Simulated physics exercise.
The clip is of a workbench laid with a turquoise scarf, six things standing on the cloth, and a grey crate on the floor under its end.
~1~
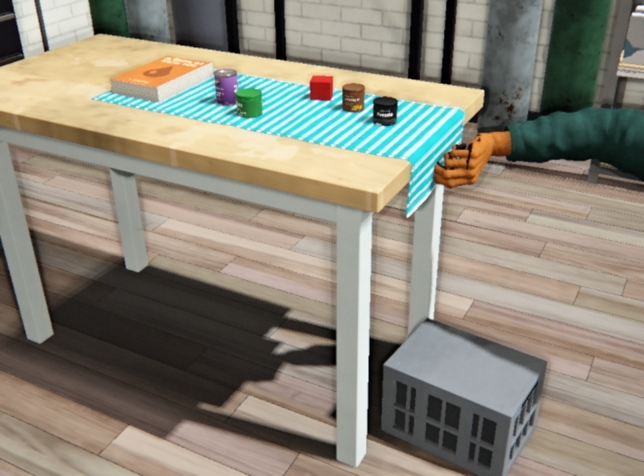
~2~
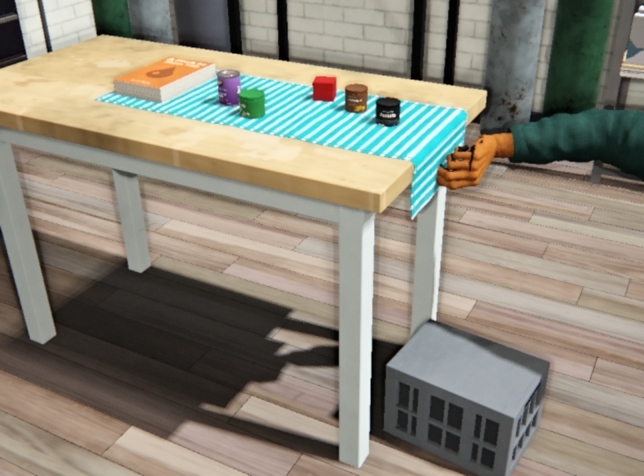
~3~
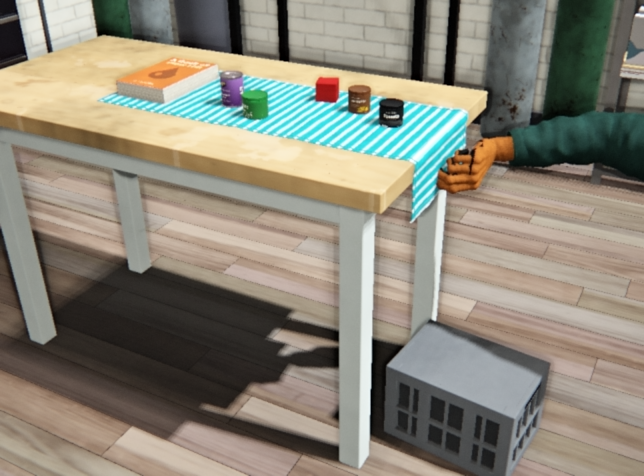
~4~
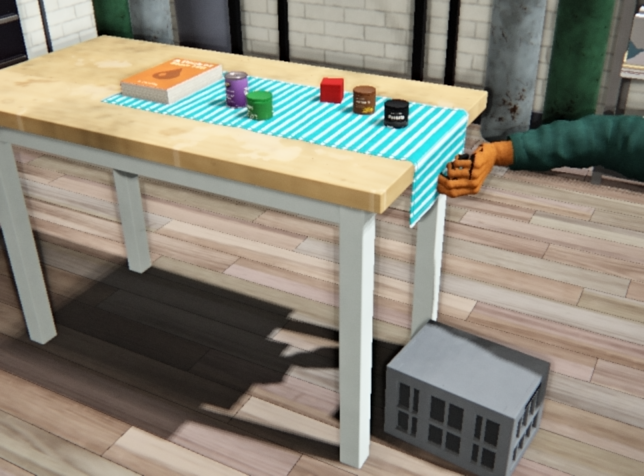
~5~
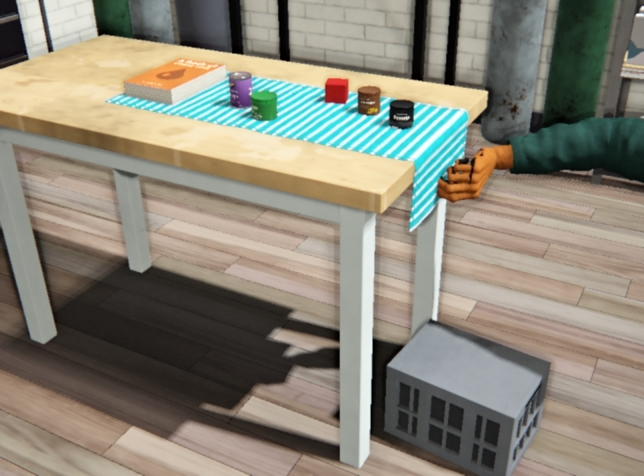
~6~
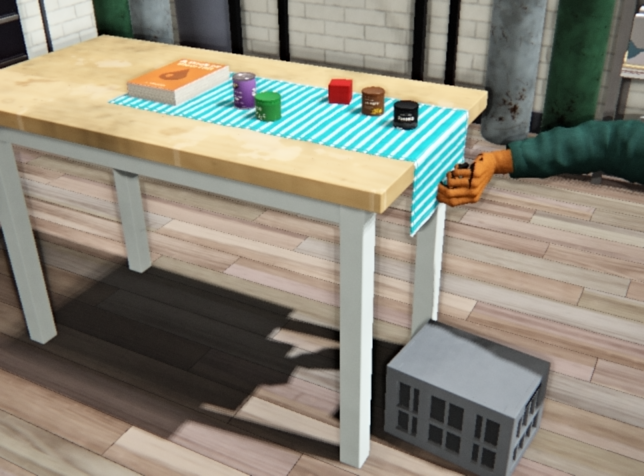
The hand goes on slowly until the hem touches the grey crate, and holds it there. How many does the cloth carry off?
The count of fallen things is four.
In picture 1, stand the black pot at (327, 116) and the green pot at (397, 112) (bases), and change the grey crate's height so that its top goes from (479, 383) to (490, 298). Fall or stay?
The black pot does not fall; the green pot falls.
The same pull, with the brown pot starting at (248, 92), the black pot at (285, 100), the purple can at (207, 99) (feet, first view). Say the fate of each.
The brown pot holds on, the black pot goes over, the purple can survives.
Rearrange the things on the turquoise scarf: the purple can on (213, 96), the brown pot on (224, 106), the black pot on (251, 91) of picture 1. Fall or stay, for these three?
The purple can does not fall, the brown pot survives, the black pot survives.
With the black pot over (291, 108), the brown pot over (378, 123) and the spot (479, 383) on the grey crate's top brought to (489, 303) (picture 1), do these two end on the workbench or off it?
The black pot holds on; the brown pot drops off.
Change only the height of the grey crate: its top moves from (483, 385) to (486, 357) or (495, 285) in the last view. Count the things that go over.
It would be 3 and 1.
Soon after, hem near (435, 291); black pot and brown pot gone.
Then, hem on the crate; black pot, brown pot, red cube and green pot gone.
At rest, hem on the crate; black pot, brown pot, red cube and green pot gone. It carries off four.
